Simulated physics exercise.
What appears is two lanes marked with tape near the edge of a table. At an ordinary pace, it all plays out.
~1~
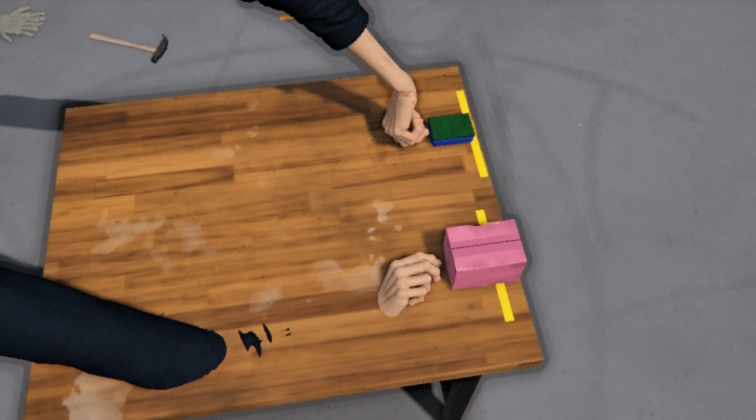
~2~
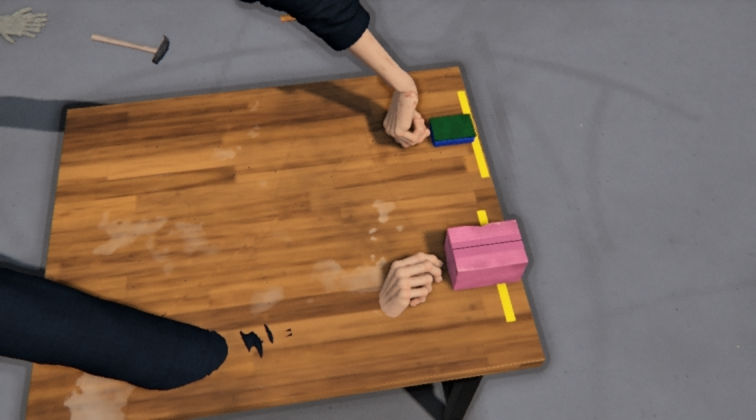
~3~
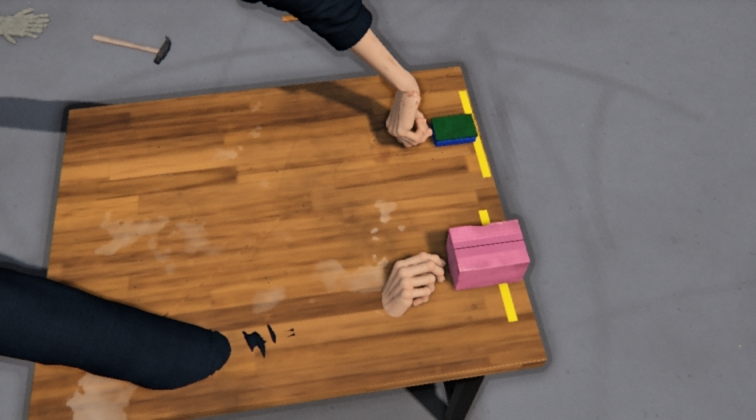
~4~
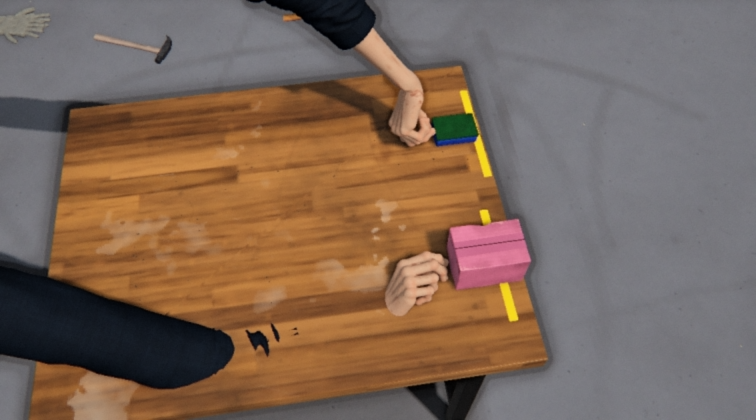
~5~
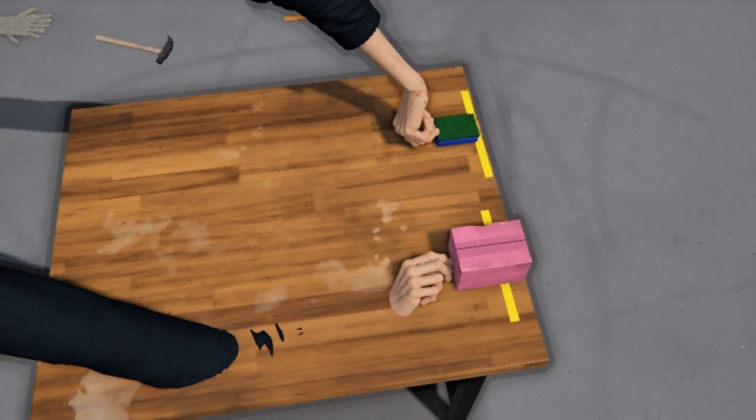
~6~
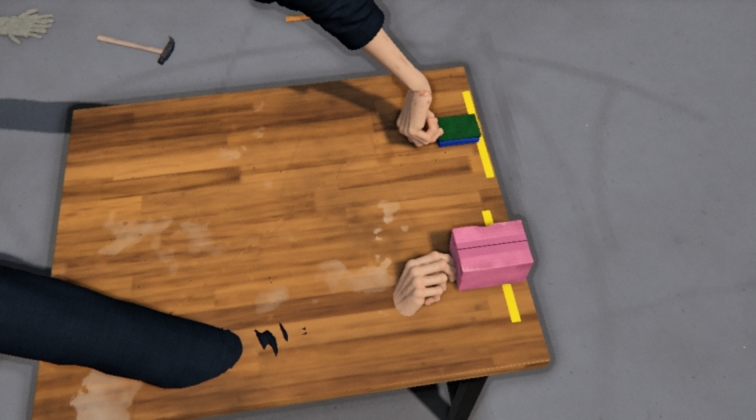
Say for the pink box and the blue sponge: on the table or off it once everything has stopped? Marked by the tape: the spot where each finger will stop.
Pink box: Off; blue sponge: Off.
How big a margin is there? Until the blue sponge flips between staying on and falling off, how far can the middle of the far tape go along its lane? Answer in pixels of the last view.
Something like 20 pixels, heading left.
Then, 1.48 s on from there, pink box turned 8° from its first pose near (538, 250); blue sponge on its side near (495, 156).
Then, 1.80 s on from there, pink box on its way down near (538, 307); blue sponge at the bottom near (497, 252).
Then, 2.04 s on from there, pink box at the bottom near (496, 362); blue sponge on its way down near (544, 246).
In the end, the pink box goes over the edge; the blue sponge goes over the edge.
